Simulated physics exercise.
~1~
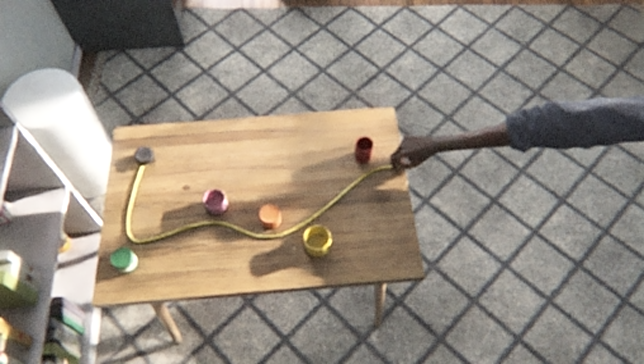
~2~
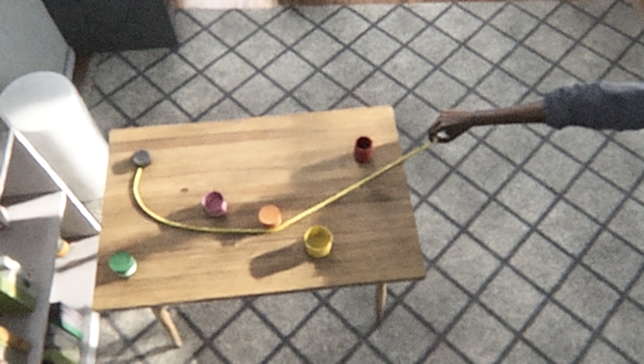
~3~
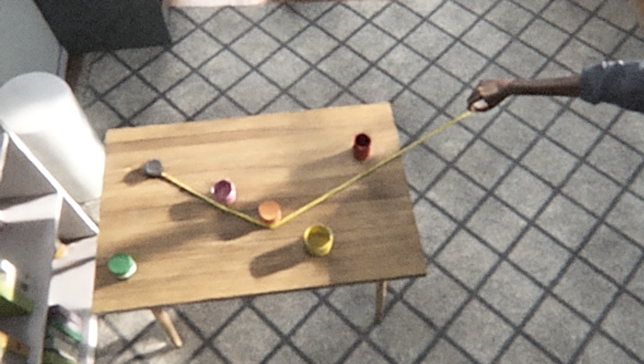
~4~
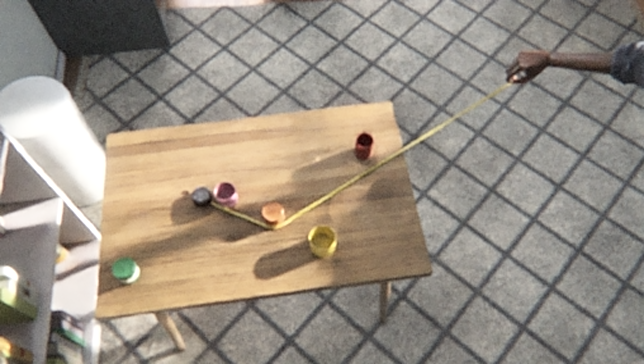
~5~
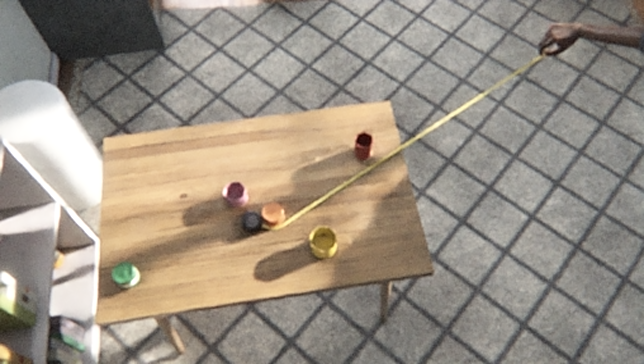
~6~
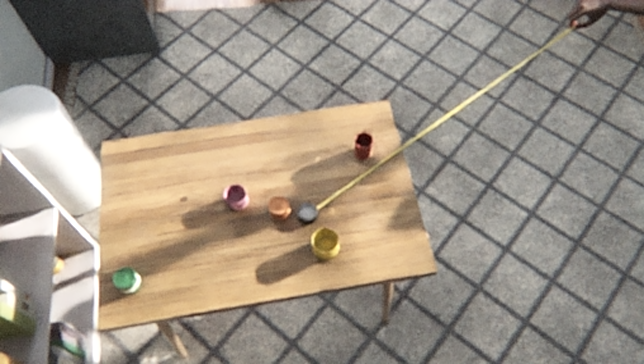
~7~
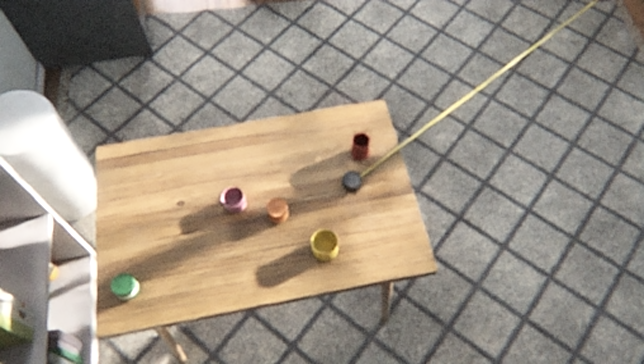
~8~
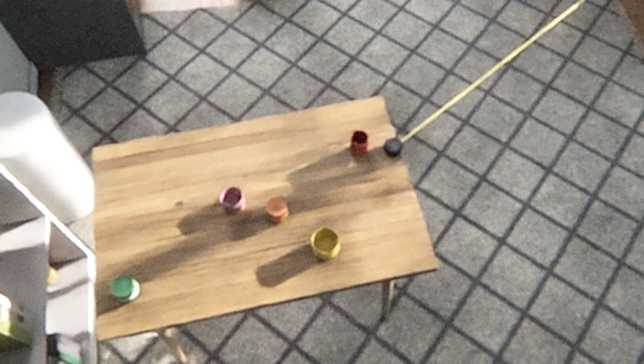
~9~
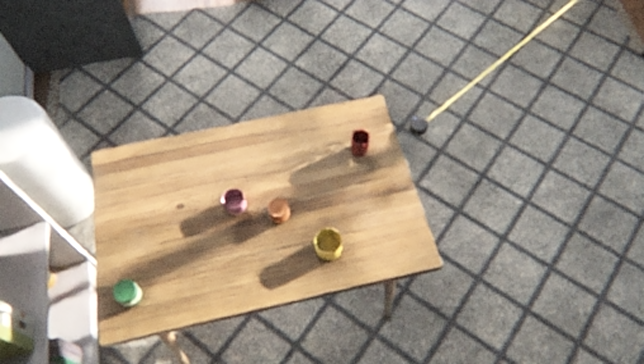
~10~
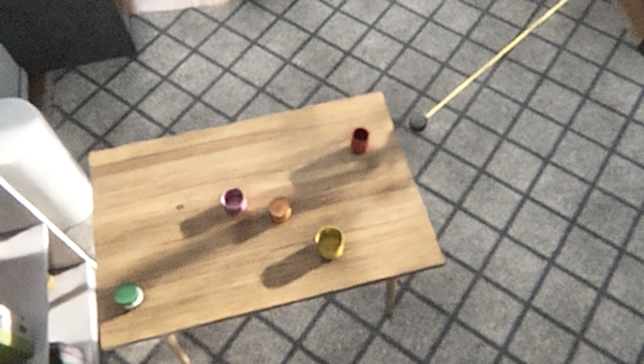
Hand pulling a yellow cord rightwards, dragging a black puck past small cups, nudging pink and orange ones, until it leaves the table.
